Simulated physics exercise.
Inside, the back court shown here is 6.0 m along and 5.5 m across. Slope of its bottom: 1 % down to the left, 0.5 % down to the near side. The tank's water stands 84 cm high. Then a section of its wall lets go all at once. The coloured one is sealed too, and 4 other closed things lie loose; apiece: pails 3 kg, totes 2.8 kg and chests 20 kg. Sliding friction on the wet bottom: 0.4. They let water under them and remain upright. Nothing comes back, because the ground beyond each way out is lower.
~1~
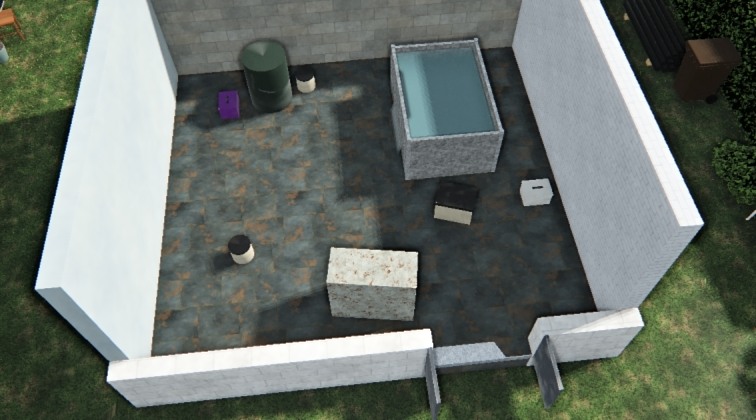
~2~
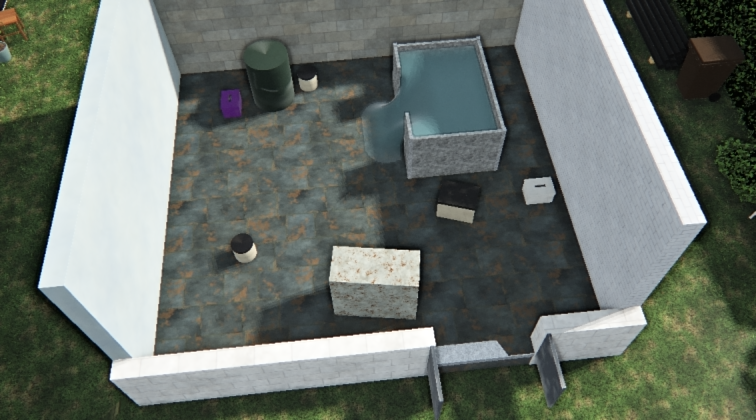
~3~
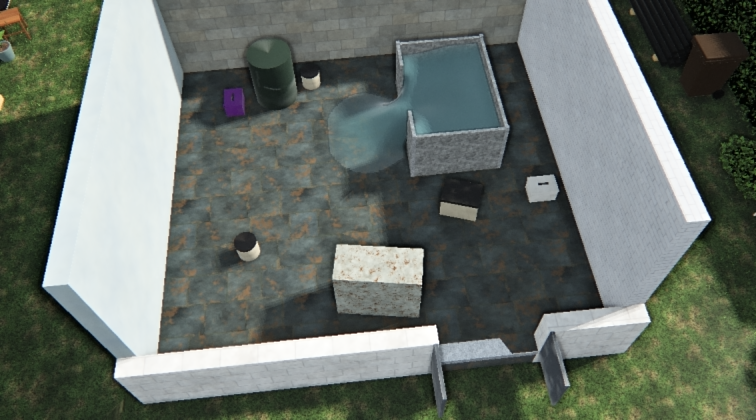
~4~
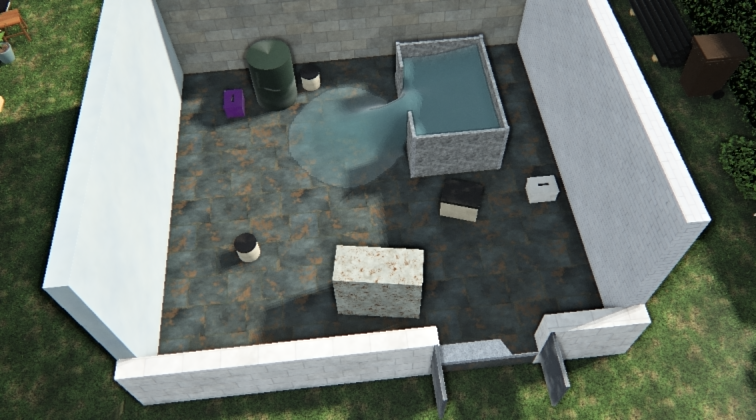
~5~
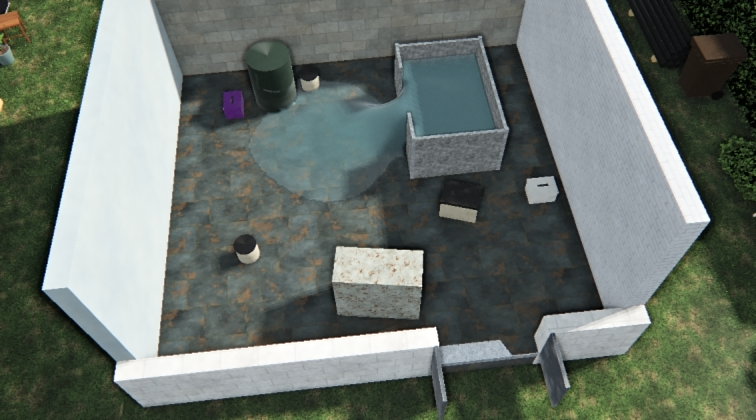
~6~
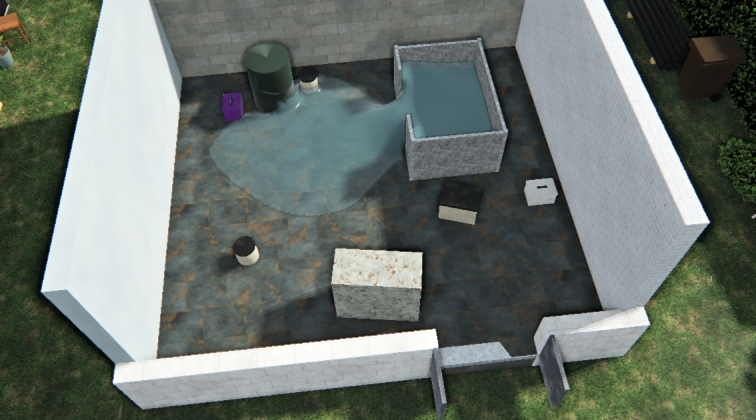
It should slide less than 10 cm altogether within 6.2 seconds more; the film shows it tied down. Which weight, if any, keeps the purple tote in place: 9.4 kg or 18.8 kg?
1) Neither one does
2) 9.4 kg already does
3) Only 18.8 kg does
1.
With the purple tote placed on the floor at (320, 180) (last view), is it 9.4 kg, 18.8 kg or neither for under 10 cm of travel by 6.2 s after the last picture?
Both fall short.
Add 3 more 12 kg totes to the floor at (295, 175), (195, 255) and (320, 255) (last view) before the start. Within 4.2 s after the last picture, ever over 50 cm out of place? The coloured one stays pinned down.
In turn: Past it, past it, short of it.
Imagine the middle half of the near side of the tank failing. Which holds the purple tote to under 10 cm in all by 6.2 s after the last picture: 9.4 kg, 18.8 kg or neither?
Note: Low mass sufficient.
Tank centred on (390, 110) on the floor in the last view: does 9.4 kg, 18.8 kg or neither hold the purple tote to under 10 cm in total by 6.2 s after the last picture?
Well, in that case even the heavier fails.
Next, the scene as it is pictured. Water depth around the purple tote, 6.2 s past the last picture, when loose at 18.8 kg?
About 9 cm.
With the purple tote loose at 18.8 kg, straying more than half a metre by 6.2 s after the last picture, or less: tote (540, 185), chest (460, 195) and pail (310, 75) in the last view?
Order as listed: Below threshold / below threshold / above threshold.
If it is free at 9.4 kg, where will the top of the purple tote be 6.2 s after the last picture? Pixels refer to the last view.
I'd put it at roughly (178, 309) in the last view.
Then, 0.6 s after the last picture the purple tote would be 32 cm from its start with 9.4 kg and 6 cm from its start with 18.8 kg; 5 cm of water round it then.
Then, 2.3 s after the last picture the purple tote would be 9 cm from its start with 9.4 kg and 8 cm from its start with 18.8 kg; 15 cm of water round it then.
Then, 4.2 s after the last picture the purple tote would be 209 cm from its start with 9.4 kg and 136 cm from its start with 18.8 kg; 12 cm of water round it then.
Then, 6.2 s after the last picture the purple tote would be 379 cm from its start with 9.4 kg and 233 cm from its start with 18.8 kg; 9 cm of water round it then.
